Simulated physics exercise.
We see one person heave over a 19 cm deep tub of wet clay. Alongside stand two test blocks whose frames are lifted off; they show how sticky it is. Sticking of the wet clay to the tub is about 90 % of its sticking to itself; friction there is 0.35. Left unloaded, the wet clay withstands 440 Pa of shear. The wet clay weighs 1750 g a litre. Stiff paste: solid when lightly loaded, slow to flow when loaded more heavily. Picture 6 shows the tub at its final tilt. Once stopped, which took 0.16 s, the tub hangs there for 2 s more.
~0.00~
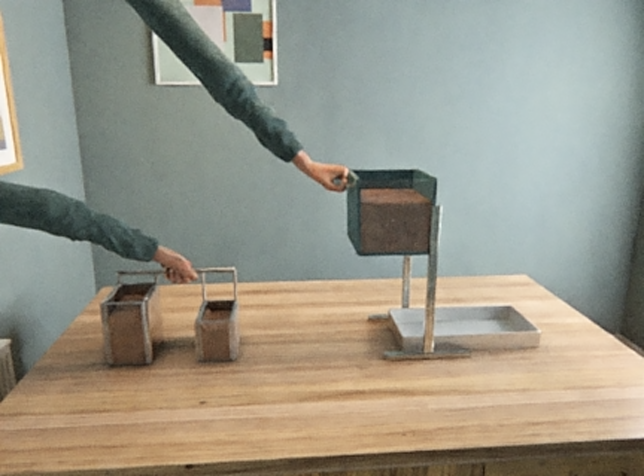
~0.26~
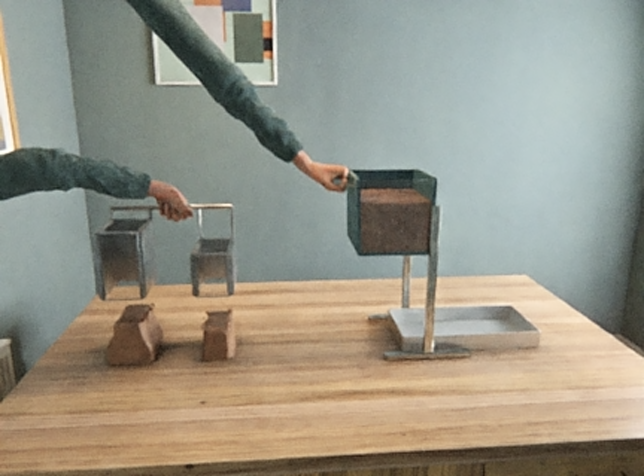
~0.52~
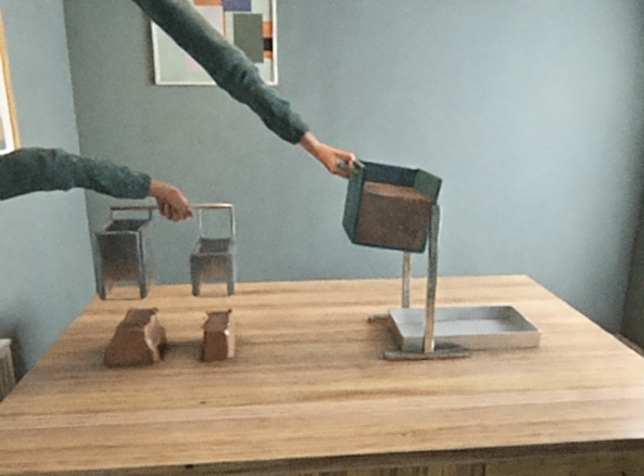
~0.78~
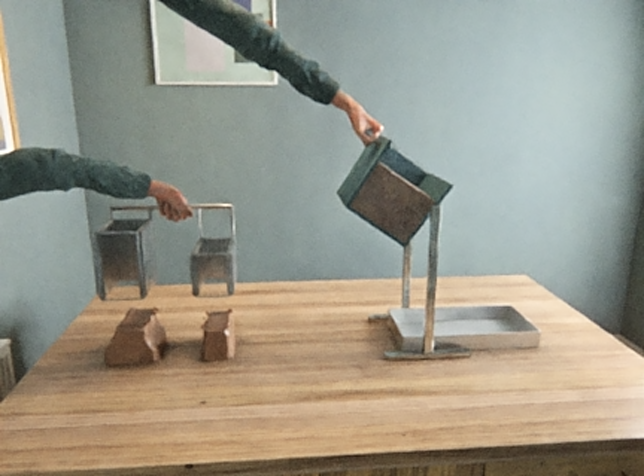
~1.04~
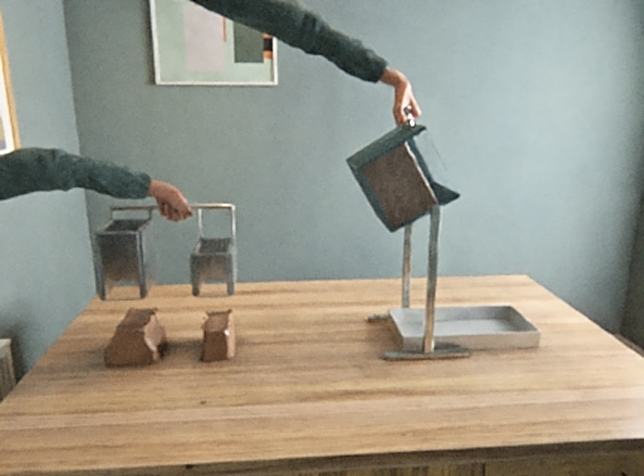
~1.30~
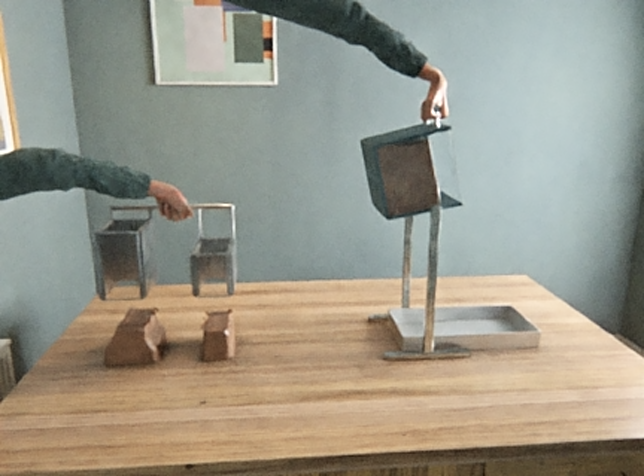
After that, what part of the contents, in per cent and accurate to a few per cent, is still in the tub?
The part still in the tub is near 100 out of 100.
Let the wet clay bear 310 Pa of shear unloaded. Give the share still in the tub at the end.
I'd expect about 100 percent.
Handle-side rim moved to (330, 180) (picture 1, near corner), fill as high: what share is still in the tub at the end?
70 %, roughly.
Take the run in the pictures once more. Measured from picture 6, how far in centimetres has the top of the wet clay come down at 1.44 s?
Roughly 1 cm.
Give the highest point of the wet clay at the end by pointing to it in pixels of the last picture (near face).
It ends up highest close to (385, 148).
By 1.44 s, the tub is at 78 degrees and holds 100 %.
By 1.61 s, the tub is at 78 degrees and holds 100 %.
By 1.78 s, the tub is at 78 degrees and holds 100 %.
By 1.95 s, the tub is at 78 degrees and holds 100 %.
By 3.30 s, at the end, the tub is at 78 degrees and holds 100 %.
